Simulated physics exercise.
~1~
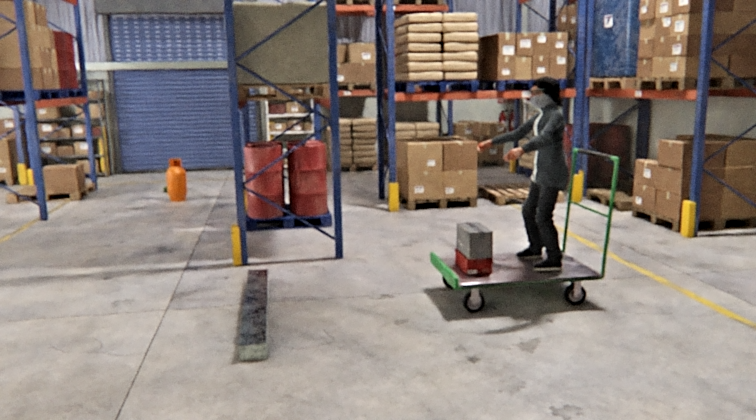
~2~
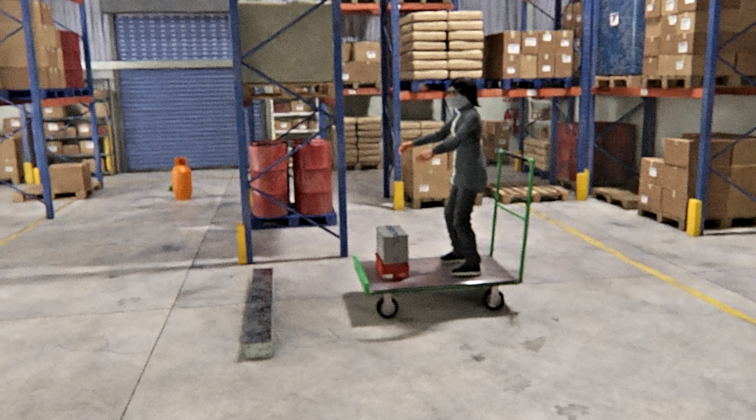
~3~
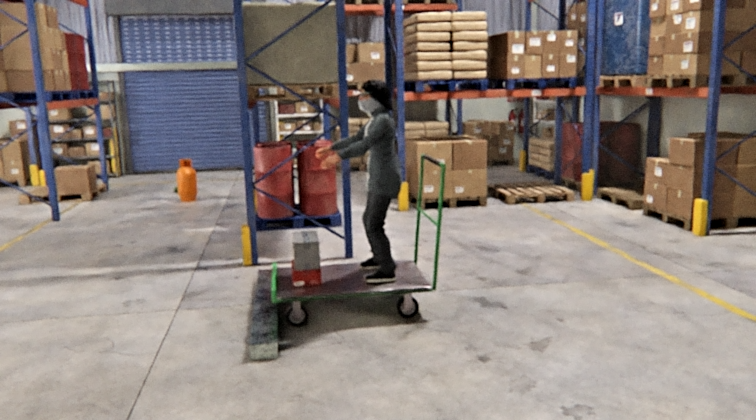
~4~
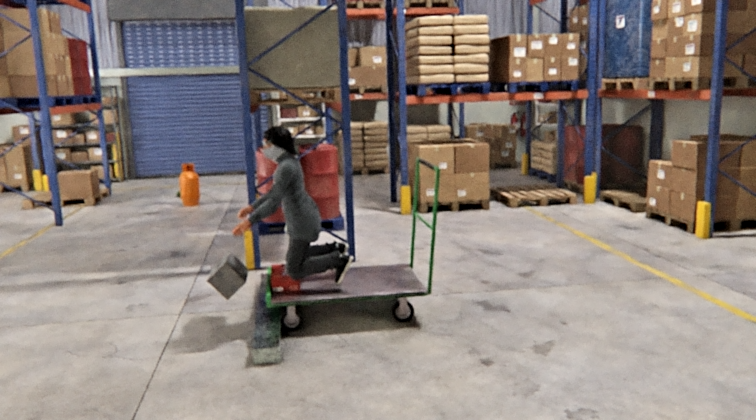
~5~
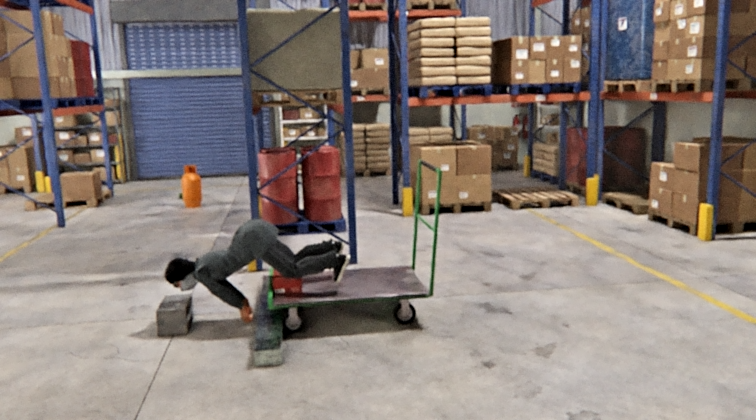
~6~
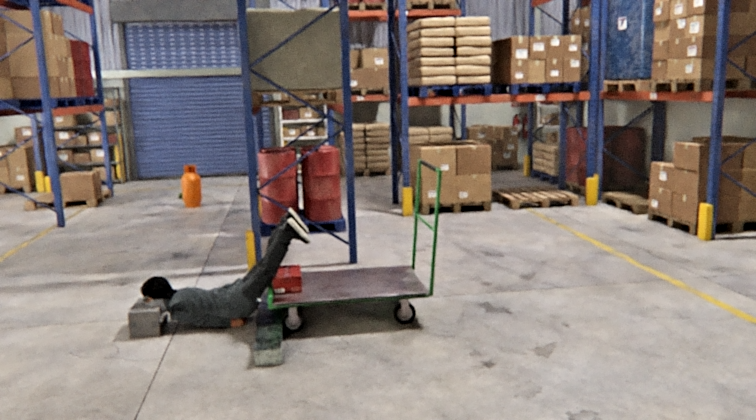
Person riding a warehouse trolley left, pitching over its front as it halts at a floor beam, landing face-down by a grey carton.
